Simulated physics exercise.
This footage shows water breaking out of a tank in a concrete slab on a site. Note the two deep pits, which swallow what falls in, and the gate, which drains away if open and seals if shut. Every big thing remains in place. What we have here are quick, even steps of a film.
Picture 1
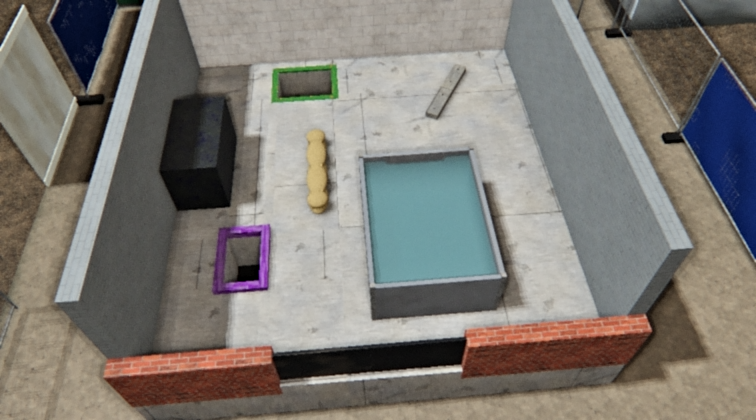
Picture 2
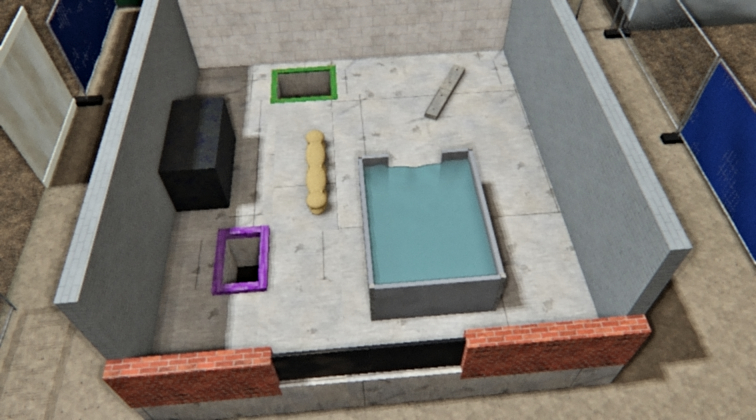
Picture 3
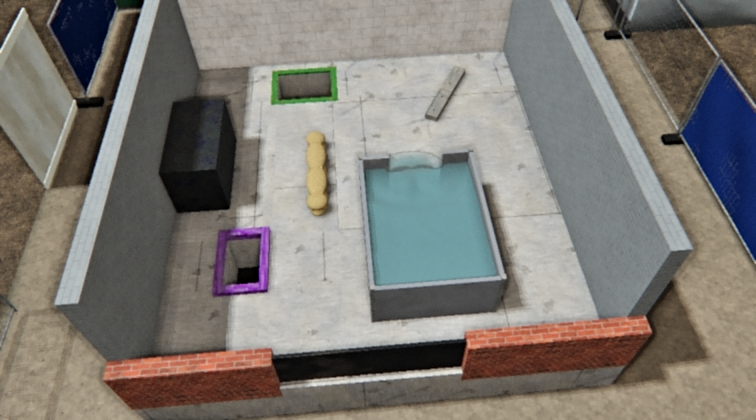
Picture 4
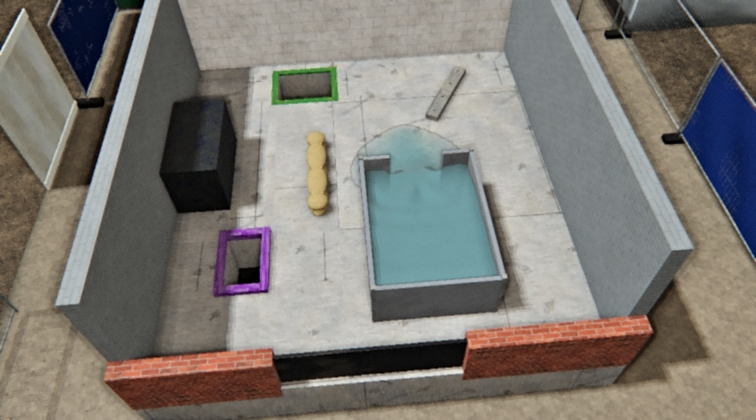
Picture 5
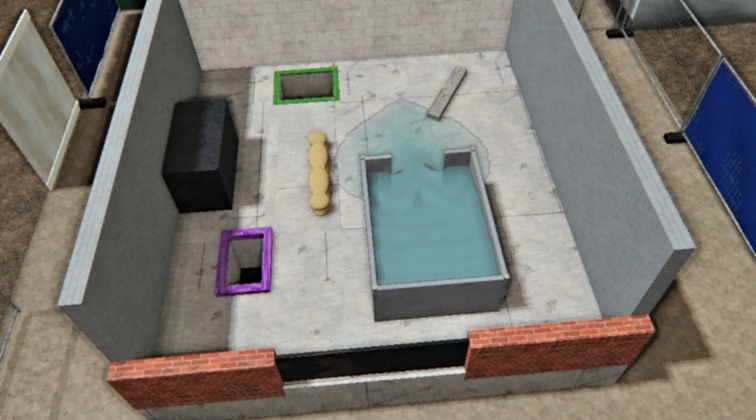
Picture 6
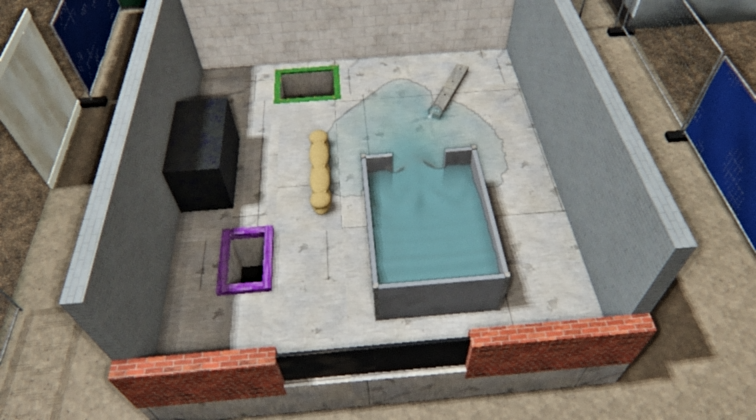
Walled concrete slab with two open pits, water pouring through a gap in a grey tank's far side and spreading outward.
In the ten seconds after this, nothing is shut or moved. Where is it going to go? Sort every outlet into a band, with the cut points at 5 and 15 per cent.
Final shares: The gate under 5 %; the purple pit under 5 %; the green pit over 15 %.
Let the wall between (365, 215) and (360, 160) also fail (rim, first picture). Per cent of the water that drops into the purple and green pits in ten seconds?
The purple pit gets 20 per cent and the green pit 14 per cent.
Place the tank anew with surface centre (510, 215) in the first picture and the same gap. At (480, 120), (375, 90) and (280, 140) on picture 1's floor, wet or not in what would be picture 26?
Soaked - soaked - unflooded.
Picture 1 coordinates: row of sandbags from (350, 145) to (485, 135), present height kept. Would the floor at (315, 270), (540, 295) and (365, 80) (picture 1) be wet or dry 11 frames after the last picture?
Result, in sequence: Unsubmerged; unsubmerged; inundated.
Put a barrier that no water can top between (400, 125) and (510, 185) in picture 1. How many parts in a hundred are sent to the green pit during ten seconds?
Green: 45 %.
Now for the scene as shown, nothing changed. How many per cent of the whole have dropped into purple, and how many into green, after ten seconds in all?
Estimated: 0 per cent and 36 per cent respectively.
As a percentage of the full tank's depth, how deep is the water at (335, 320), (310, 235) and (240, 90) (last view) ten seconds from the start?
Around 2, 0 and 2 percent, in that order.
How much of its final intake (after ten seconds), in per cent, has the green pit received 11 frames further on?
About 15 %.
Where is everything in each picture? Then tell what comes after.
The first frame shows still water in the water tank at (426, 215).
In the second frame, the front is at a hidden place, out from the gap on the water tank's far side.
In the third frame, water pours out on the water tank's far side and has run to (416, 154).
In the fourth frame, water pours out on the water tank's far side and has run to (399, 129).
In the fifth frame, the front is at (406, 104), out from the gap on the water tank's far side.
In the sixth frame, water pours out on the water tank's far side and has run to (403, 82).
A moment on, water covers 35 % of the floor; the gate 0 %, the purple pit 0 %, the green pit 1 %.
Next, water covers 40 % of the floor; the gate 0 %, the purple pit 0 %, the green pit 5 %.
Then, water covers 40 % of the floor; the gate 0 %, the purple pit 0 %, the green pit 13 %.
Later, water covers 60 % of the floor; the gate 0 %, the purple pit 0 %, the green pit 25 %.
In the end, water covers 75 % of the floor; the gate 0 %, the purple pit 0 %, the green pit 37 %.
